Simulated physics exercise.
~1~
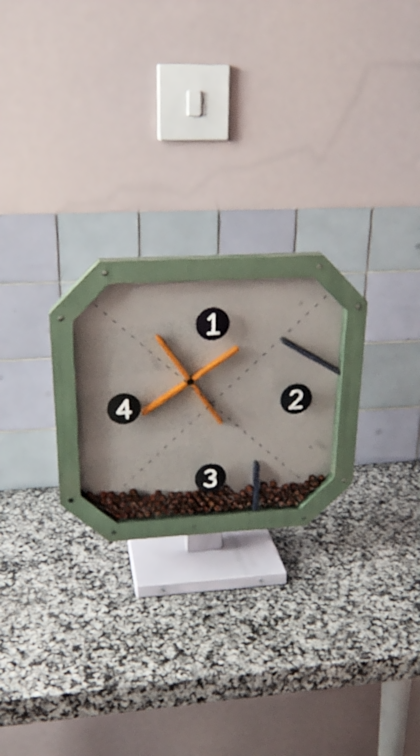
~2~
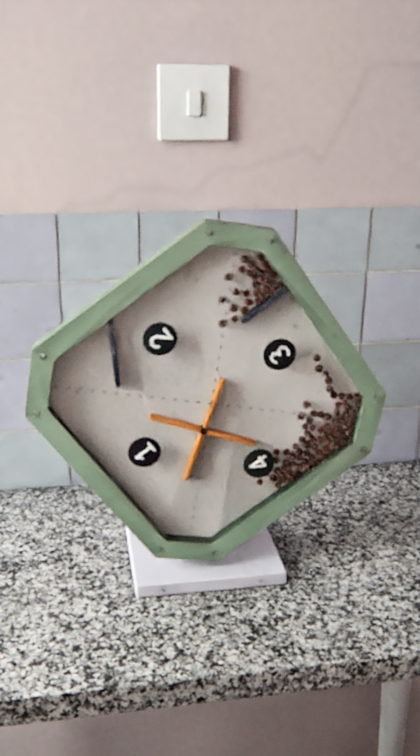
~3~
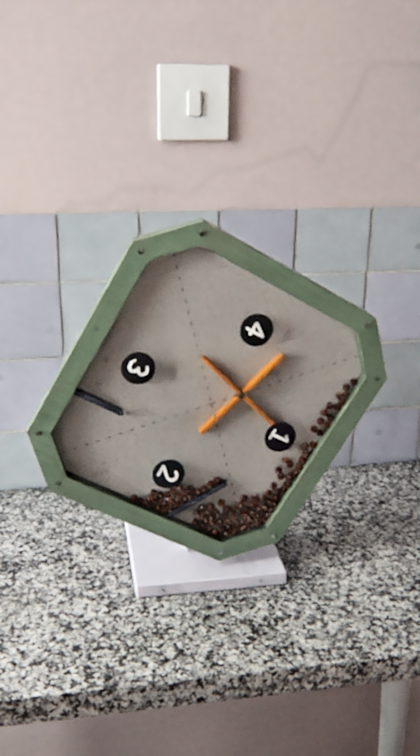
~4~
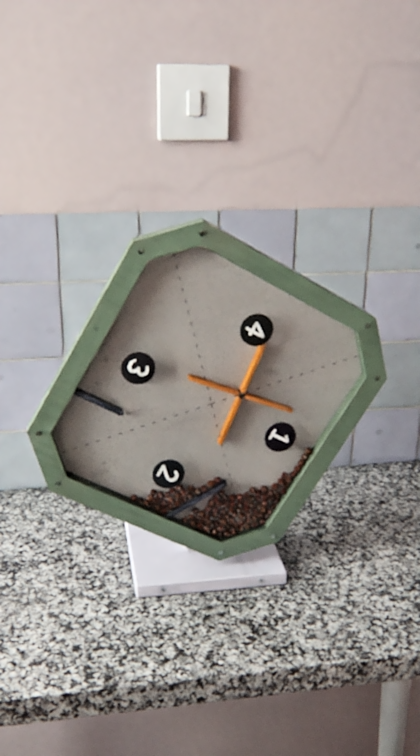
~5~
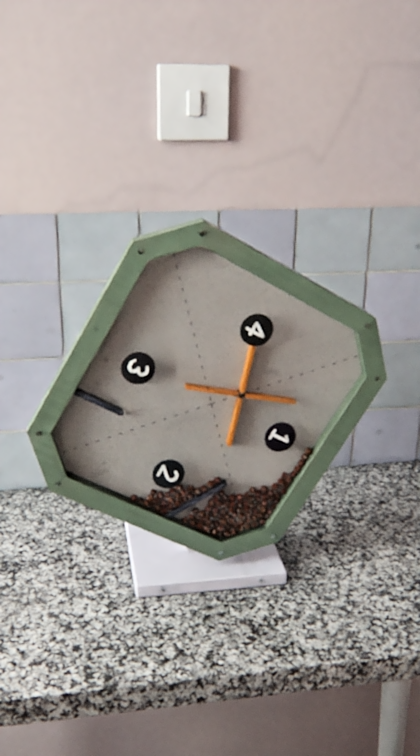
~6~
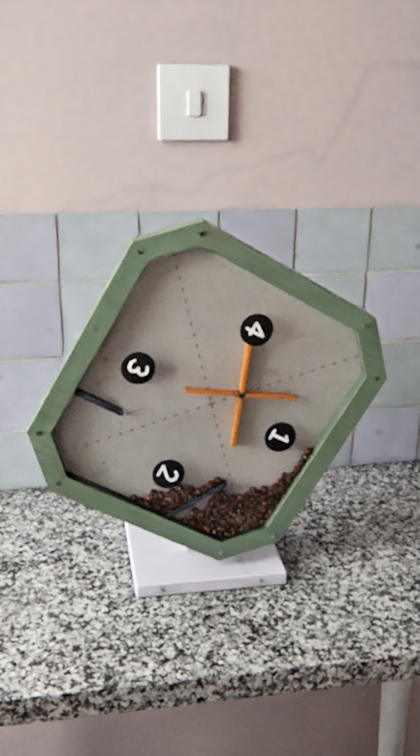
A green-framed case with cut corners stands on a white base on a speckled granite counter, seen from the front against pale tiles and a pink wall with a light switch. Inside are dark beads along the bottom, four black numbered discs, two dark bars and an orange cross near the middle. The case turns anticlockwise, carrying the beads up the right side, where some spill around a bar. It stops tilted, and the beads slide down to the bottom. The orange cross keeps turning slightly, then the beads lie heaped below discs one and two.
